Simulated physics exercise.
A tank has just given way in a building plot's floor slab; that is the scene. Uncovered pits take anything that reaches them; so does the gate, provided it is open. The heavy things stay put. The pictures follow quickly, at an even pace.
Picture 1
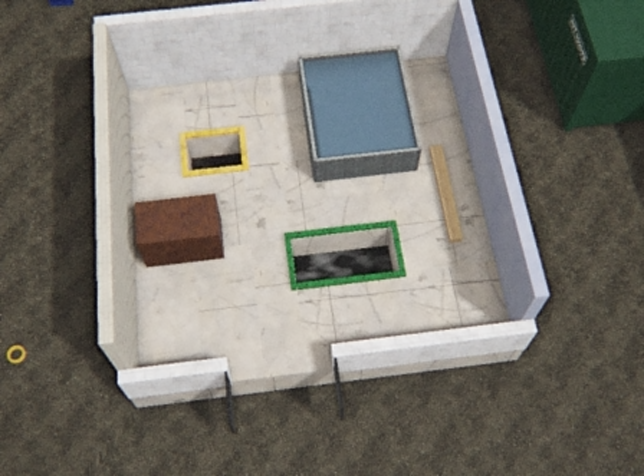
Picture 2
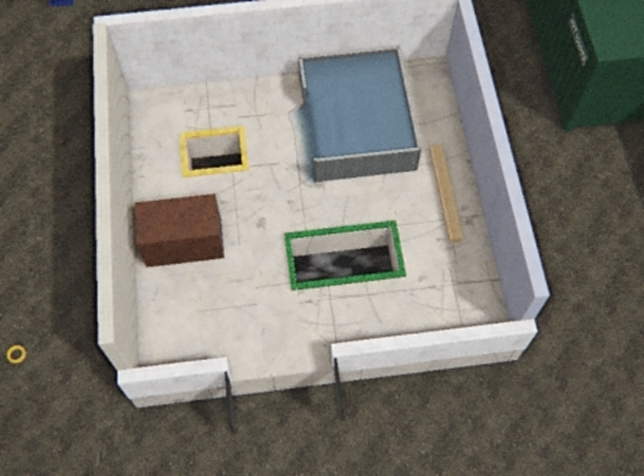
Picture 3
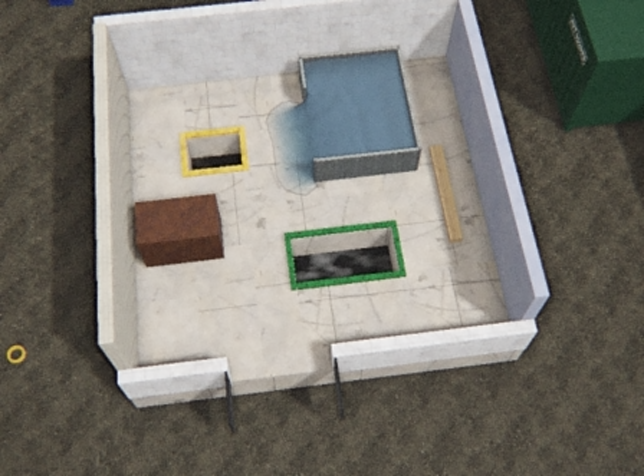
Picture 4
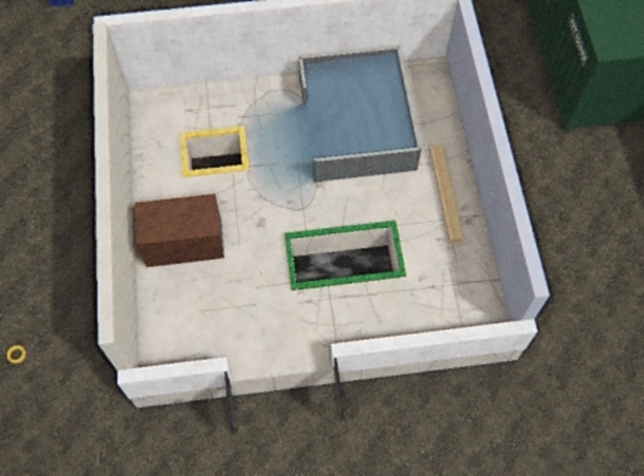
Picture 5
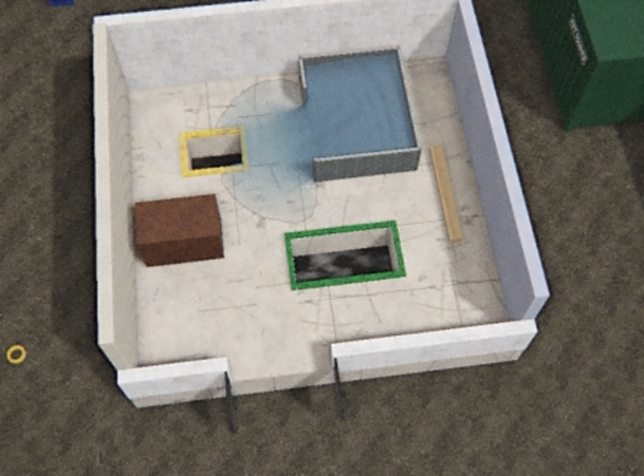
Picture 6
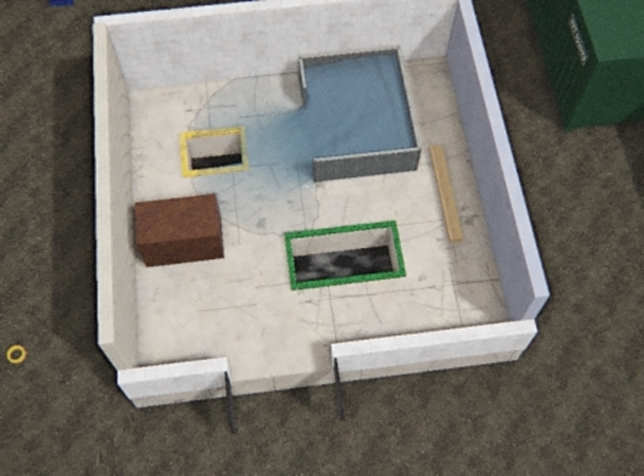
A pale, low-walled building plot with a gap in its front wall sits on dark brown ground, seen from high above. Inside are a grey-walled tank of blue water at upper right, a yellow-edged opening, a reddish-brown block at left, a green-edged pit and a wooden plank. The tank's left side gives way and water spreads leftward across the slab, thinning around the yellow-edged opening, while the camera stays still.
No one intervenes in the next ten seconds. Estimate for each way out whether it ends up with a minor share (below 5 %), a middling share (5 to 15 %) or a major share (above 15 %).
Estimates: The gate, a middling share; the green pit, a minor share; the yellow pit, a major share.
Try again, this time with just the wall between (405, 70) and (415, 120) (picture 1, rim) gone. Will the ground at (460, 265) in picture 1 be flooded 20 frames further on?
Bottom line - sodden.
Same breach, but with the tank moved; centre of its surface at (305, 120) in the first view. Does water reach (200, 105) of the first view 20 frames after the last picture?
Outcome noted: Waterlogged.
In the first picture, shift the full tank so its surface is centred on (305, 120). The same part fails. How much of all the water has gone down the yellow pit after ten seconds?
Yellow: 45 %.
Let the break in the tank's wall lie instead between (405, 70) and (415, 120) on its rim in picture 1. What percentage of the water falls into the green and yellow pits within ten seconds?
The green pit takes 0 per cent and the yellow pit 0 per cent.
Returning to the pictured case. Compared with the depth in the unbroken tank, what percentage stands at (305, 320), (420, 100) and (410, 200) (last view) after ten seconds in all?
The depths come to near 2, 2 and 0 per cent respectively.
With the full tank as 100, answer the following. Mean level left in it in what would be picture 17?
I'd put it close to 42 in a hundred.
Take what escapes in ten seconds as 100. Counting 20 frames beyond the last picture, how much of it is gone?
I'd estimate close to 55 per cent.
A moment on, water covers 30 % of the floor; the gate 0 %, the green pit 0 %, the yellow pit 9 %.
Next, water covers 40 % of the floor; the gate 0 %, the green pit 0 %, the yellow pit 17 %.
Then, water covers 55 % of the floor; the gate 1 %, the green pit 0 %, the yellow pit 25 %.
Later, water covers 60 % of the floor; the gate 5 %, the green pit 0 %, the yellow pit 35 %.
In the end, water covers 80 % of the floor; the gate 9 %, the green pit 0 %, the yellow pit 40 %.
